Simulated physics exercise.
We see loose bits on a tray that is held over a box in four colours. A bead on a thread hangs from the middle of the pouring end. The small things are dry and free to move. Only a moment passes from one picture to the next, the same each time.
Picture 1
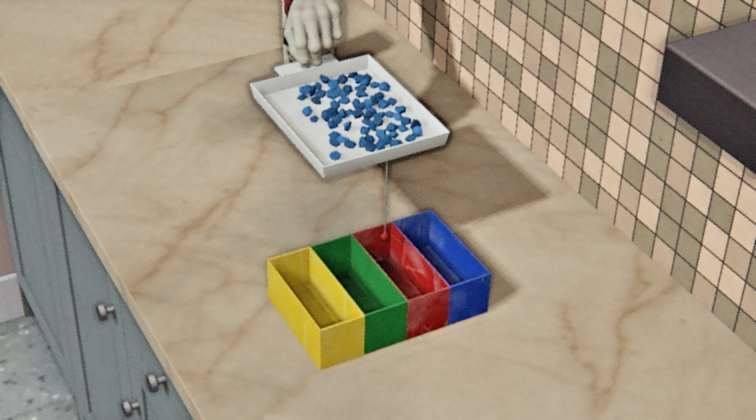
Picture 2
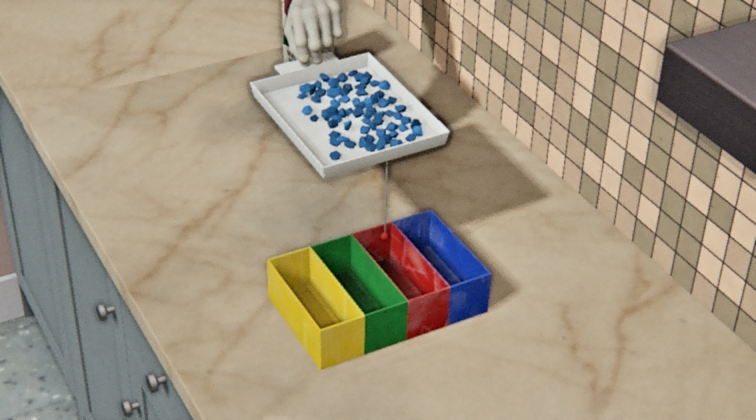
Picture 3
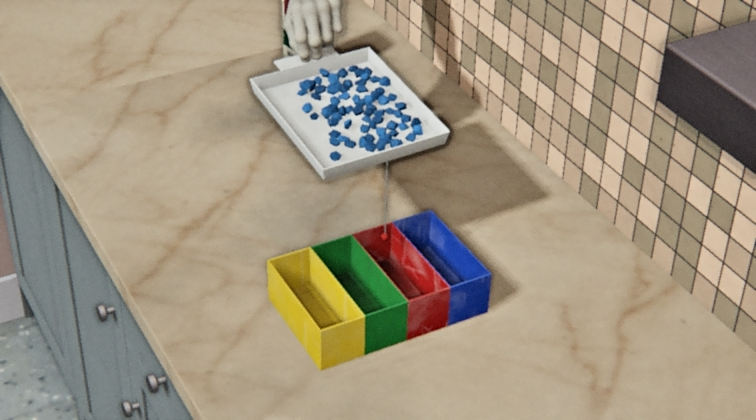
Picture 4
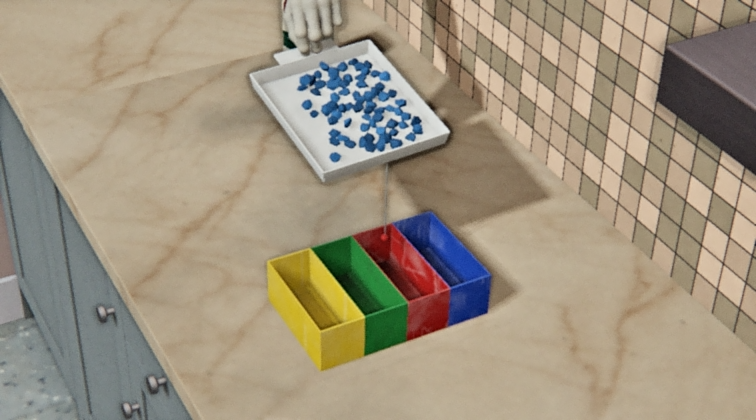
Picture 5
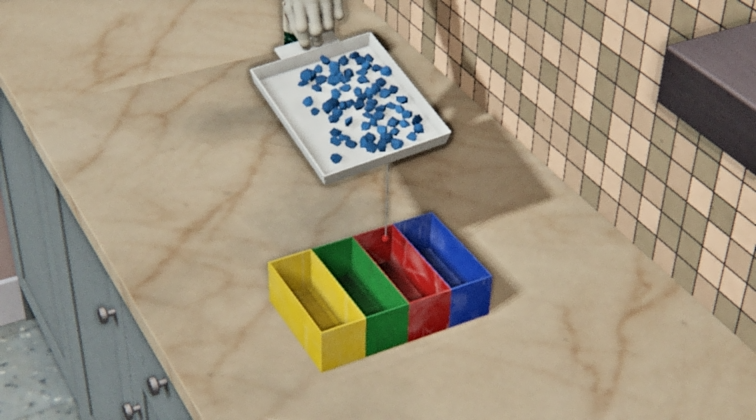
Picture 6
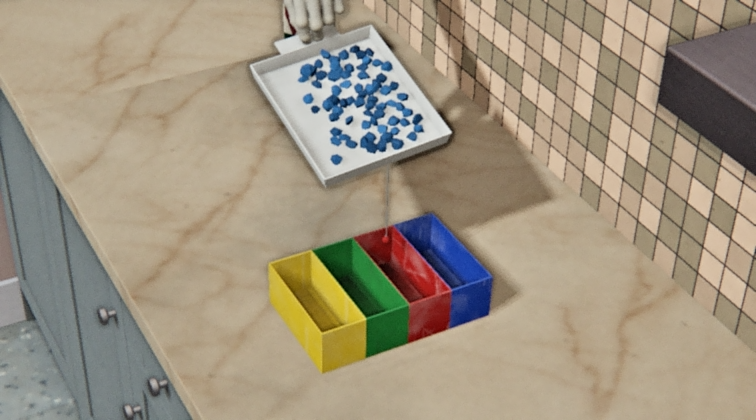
A gloved-looking hand held a white tray of small blue stones above a box with yellow, green, red and blue sections, then slowly tilted it slightly, dipping its front left corner.
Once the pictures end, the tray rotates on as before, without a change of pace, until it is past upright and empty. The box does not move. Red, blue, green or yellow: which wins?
The green cell gets the most.
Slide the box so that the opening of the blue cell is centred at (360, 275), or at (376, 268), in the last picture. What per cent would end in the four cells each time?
About 80 and 100 per cent.
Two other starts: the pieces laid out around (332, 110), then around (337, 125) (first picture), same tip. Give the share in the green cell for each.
About 60 and 60 per cent.
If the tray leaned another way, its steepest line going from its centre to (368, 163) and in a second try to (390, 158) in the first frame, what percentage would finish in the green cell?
Near 40 % and 10 %.
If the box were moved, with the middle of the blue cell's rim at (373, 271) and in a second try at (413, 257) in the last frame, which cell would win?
First the red cell, then the green one.
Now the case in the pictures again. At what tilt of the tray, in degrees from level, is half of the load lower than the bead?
At about 105°.
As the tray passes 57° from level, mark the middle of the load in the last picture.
Close to (357, 149).
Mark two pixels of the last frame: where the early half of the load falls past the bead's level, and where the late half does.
At about (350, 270), then at (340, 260).
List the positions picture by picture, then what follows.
Corners of the pouring end (324, 165) and (445, 131), level; middle of the load (360, 107), aquarium stones; bead on its thread (385, 236); yellow cell (342, 339); green cell (386, 324); red cell (428, 310); blue cell (469, 296), in the first picture.
Corners of the pouring end (325, 165) and (445, 131), level; middle of the load (360, 106), in the second picture.
Corners of the pouring end (325, 167) and (446, 131), tipped barely, lowest at the left corner; middle of the load (360, 104), in the third picture.
Corners of the pouring end (325, 170) and (446, 131), tipped a little, lowest at the left corner; middle of the load (360, 101), in the fourth picture.
Corners of the pouring end (326, 173) and (447, 131), tipped a little, lowest at the left corner; middle of the load (362, 98), in the fifth picture.
Corners of the pouring end (326, 176) and (447, 132), tipped clearly, lowest at the left corner; middle of the load (362, 95); yellow cell (344, 342); green cell (387, 327); red cell (429, 313); blue cell (471, 299), in the sixth picture.
Just after the last frame, tray tipped steeply; every one on the tray.
A moment on, tray tipped right over; roughly half on the tray; roughly a quarter in the green cell; about a tenth in the yellow cell; just a few in the red cell; roughly a quarter falling or outside the box.
Further on, tray tipped past a quarter turn; roughly half in the green cell; roughly a quarter in the yellow cell; roughly a quarter in the red cell; about a tenth falling or outside the box.
When it is over, tray tipped past a quarter turn; roughly half in the green cell; roughly a quarter in the yellow cell; roughly a quarter in the red cell; not one in the blue cell; about a tenth outside the box.
